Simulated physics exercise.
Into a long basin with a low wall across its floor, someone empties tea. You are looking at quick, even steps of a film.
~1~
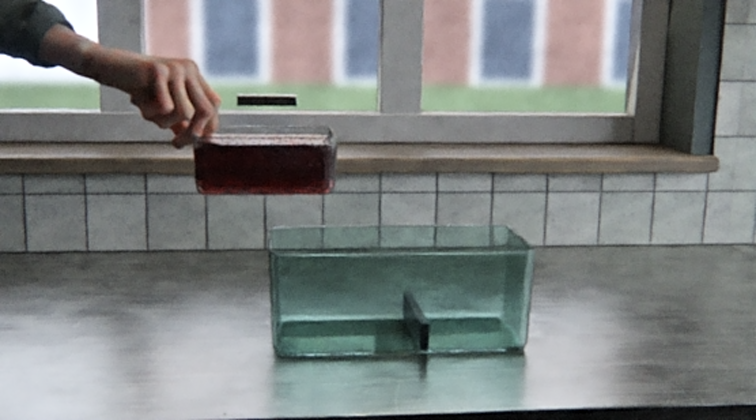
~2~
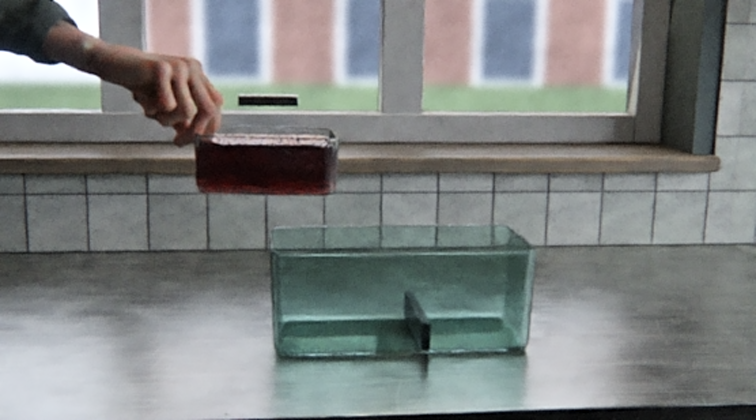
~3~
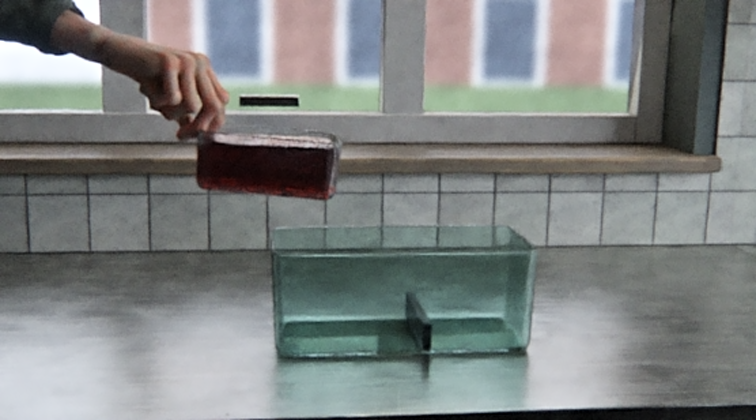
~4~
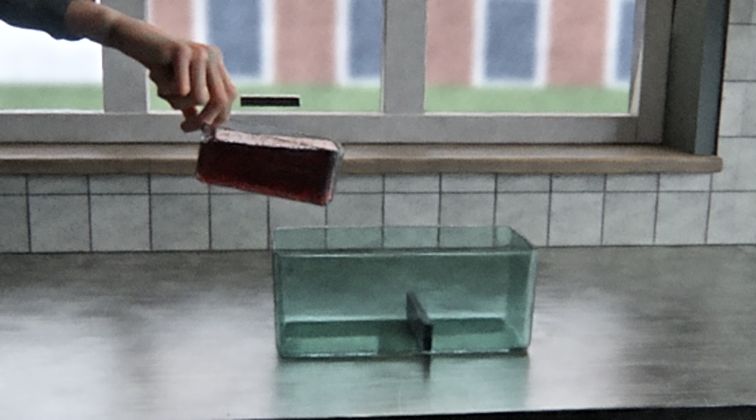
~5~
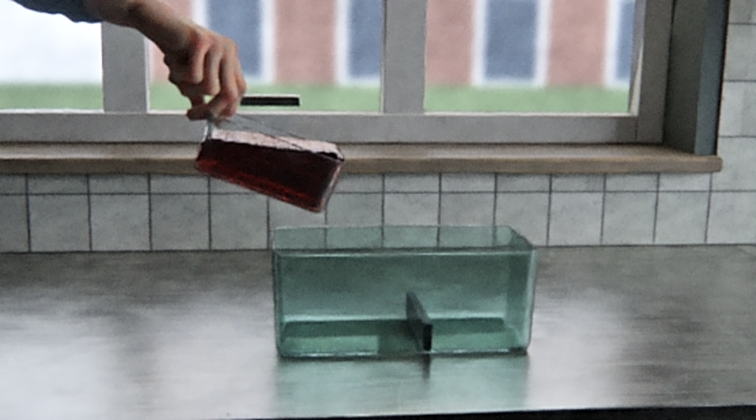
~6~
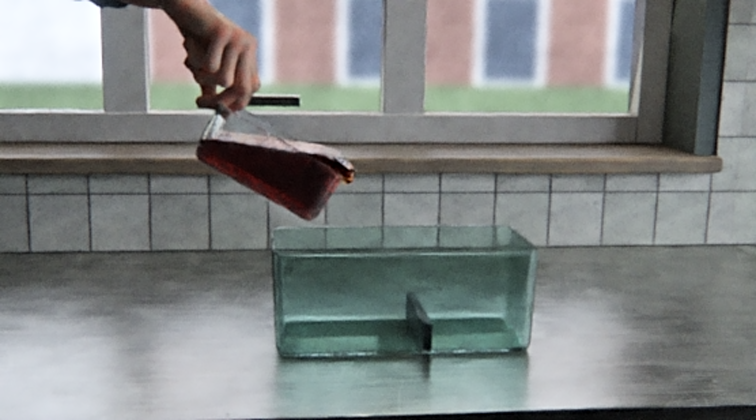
A hand tilts a clear container of red tea rightward above a long glass basin.
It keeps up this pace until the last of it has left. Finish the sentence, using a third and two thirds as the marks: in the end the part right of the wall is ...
Less than a third of the whole.
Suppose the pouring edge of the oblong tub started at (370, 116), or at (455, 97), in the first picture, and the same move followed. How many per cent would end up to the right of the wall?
45 % and 60 %.
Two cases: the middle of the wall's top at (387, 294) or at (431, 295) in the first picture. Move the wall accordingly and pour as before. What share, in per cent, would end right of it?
About 35 % and 5 %.
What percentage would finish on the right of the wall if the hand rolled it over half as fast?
It comes to 15 per cent or so.
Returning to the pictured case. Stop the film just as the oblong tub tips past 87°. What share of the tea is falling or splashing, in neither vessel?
Around 25 in a hundred, more or less.
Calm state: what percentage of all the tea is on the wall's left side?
Near 75 in a hundred.
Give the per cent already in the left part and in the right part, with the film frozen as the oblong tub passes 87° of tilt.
Left 60, right 0.
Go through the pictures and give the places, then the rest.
In the first picture, it leans 0°; its right rim is at (334, 134); the tea meets the walls at (197, 140) and (332, 141); the long basin's rim runs from (270, 242) to (522, 239); the wall's top is at (416, 308).
In the second picture, it leans 1°; its right rim is at (336, 136); the tea meets the walls at (200, 140) and (333, 142).
In the third picture, it leans 5°; its right rim is at (338, 141); the tea meets the walls at (202, 138) and (336, 144).
In the fourth picture, it leans 12°; its right rim is at (341, 149); the tea meets the walls at (204, 137) and (339, 146).
In the fifth picture, it leans 20°; its right rim is at (341, 159); the tea meets the walls at (205, 136) and (339, 152); 2 per cent is over the edge.
In the sixth picture, it leans 30°; its right rim is at (340, 171); the tea meets the walls at (203, 136) and (332, 159); 8 per cent is over the edge.
A moment on, the oblong tub is tipped on its side and 16 per cent is still to pour, 59 is left of the wall and 1 right of it.
Next, the oblong tub is tipped right over and 4 per cent is still to pour, 77 is left of the wall and 13 right of it.
Then the oblong tub is tipped right over and 1 per cent is still to pour, 73 is left of the wall and 22 right of it.
Later the oblong tub is tipped right over and 0 per cent is still to pour, 74 is left of the wall and 21 right of it.
In the end 74 per cent lies left of the wall, 22 right of it and 4 outside.
